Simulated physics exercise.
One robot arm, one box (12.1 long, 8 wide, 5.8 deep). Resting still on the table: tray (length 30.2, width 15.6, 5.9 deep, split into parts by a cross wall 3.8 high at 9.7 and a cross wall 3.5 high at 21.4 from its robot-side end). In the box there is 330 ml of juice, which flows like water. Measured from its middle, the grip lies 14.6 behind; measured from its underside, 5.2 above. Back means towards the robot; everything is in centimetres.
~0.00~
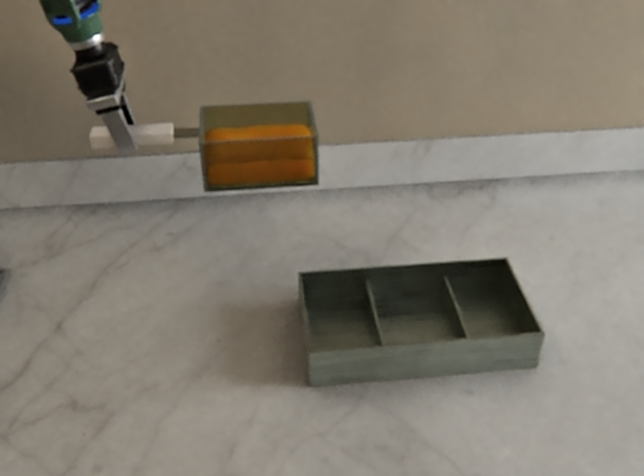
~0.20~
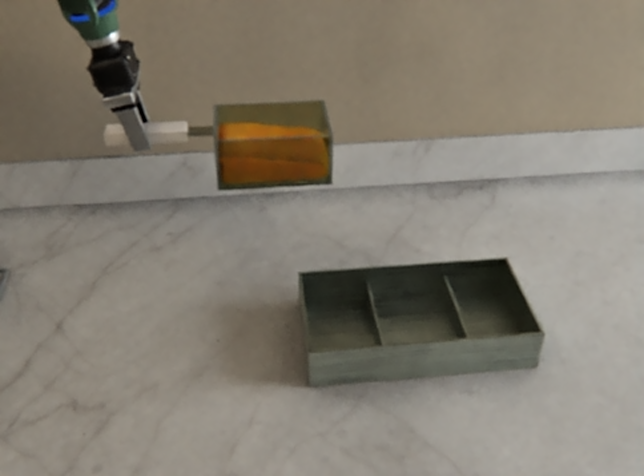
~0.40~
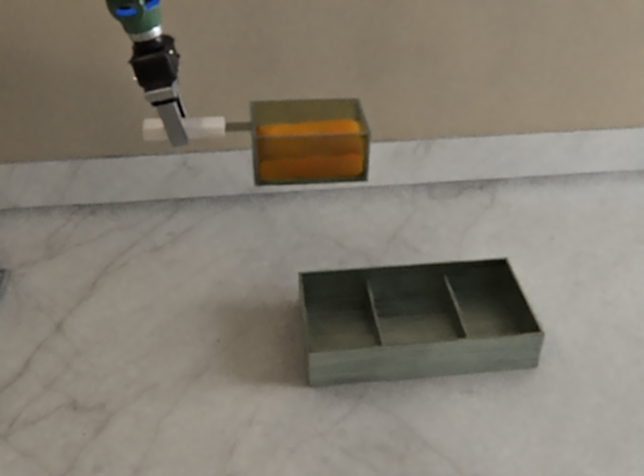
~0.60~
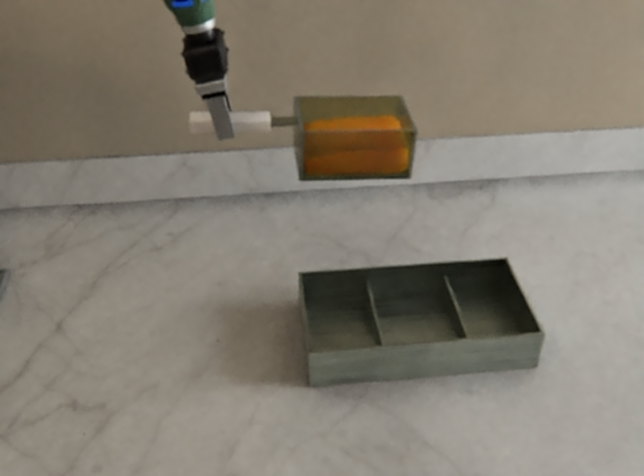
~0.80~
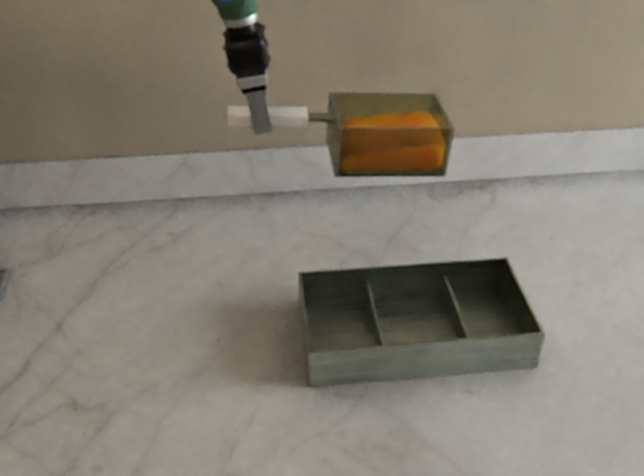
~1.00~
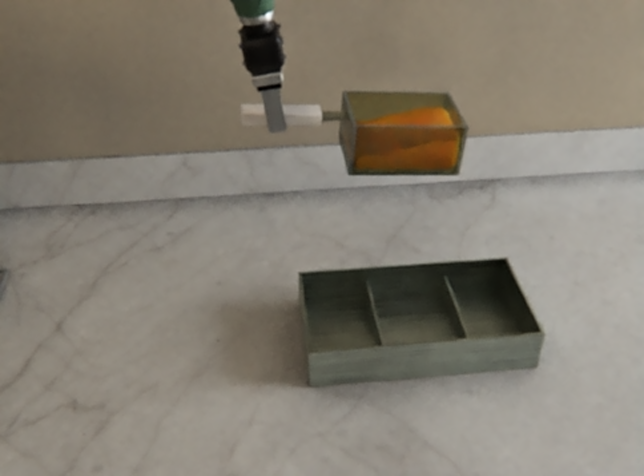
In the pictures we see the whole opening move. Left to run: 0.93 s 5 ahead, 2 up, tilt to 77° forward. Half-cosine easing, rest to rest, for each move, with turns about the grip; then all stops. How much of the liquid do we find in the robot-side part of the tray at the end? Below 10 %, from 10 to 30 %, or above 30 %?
Below 10 %.
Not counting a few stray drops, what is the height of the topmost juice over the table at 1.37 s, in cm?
Looks like it gets up to about 29 centimetres.
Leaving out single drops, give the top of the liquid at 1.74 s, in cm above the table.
Leaving out stray drops, the liquid gets up to around 21 cm.
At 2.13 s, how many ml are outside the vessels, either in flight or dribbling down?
Estimate: Around 25 ml.
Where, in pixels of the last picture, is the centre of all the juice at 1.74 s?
Centre at roughly (393, 271) px.
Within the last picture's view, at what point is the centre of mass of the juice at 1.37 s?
Near pixel (404, 179).
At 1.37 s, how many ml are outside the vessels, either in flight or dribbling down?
Roughly 0 ml at that moment.
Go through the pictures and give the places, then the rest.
The first frame shows box floor at (260, 165), level; upper third of the juice around (258, 144), from x 205 to 315, top at y 125; 330 ml in the box.
The second frame shows box floor at (273, 164), level; upper third of the juice around (255, 142), from x 220 to 325, top at y 125.
The third frame shows box floor at (308, 161), tilted 1° forward; upper third of the juice around (310, 139), from x 255 to 365, top at y 120.
The fourth frame shows box floor at (350, 157), tilted 3° forward; upper third of the juice around (354, 135), from x 300 to 405, top at y 115.
The fifth frame shows box floor at (384, 154), tilted 4° forward; upper third of the juice around (394, 131), from x 330 to 445, top at y 110.
The sixth frame shows box floor at (397, 153), tilted 4° forward; upper third of the juice around (417, 129), from x 345 to 460, top at y 110; 330 ml in the box.
By 1.37 s, tilted 29° forward, liquid up to 29 above the table; 330 ml in the box.
By 1.74 s, tilted 70° forward, liquid up to 41 above the table; 155 ml in the box, 115 ml in the middle part, 10 ml in the far-side part, 45 ml in the air or running down outside.
By 2.13 s, tilted 77° forward, liquid up to 62 above the table; 200 ml in the middle part, 65 ml in the box, 20 ml in the far-side part, 10 ml on the table or floor, 5 ml in the robot-side part, 25 ml in the air or running down outside.
By 2.93 s, tilted 77° forward, liquid up to 18 above the table; 215 ml in the middle part, 45 ml in the box, 30 ml on the table or floor, 20 ml in the far-side part, 20 ml in the robot-side part.
Final state, 215 ml in the middle part, 45 ml in the box, 30 ml on the table or floor, 20 ml in the far-side part, 20 ml in the robot-side part. That is 6 % in the robot-side part of the tray.
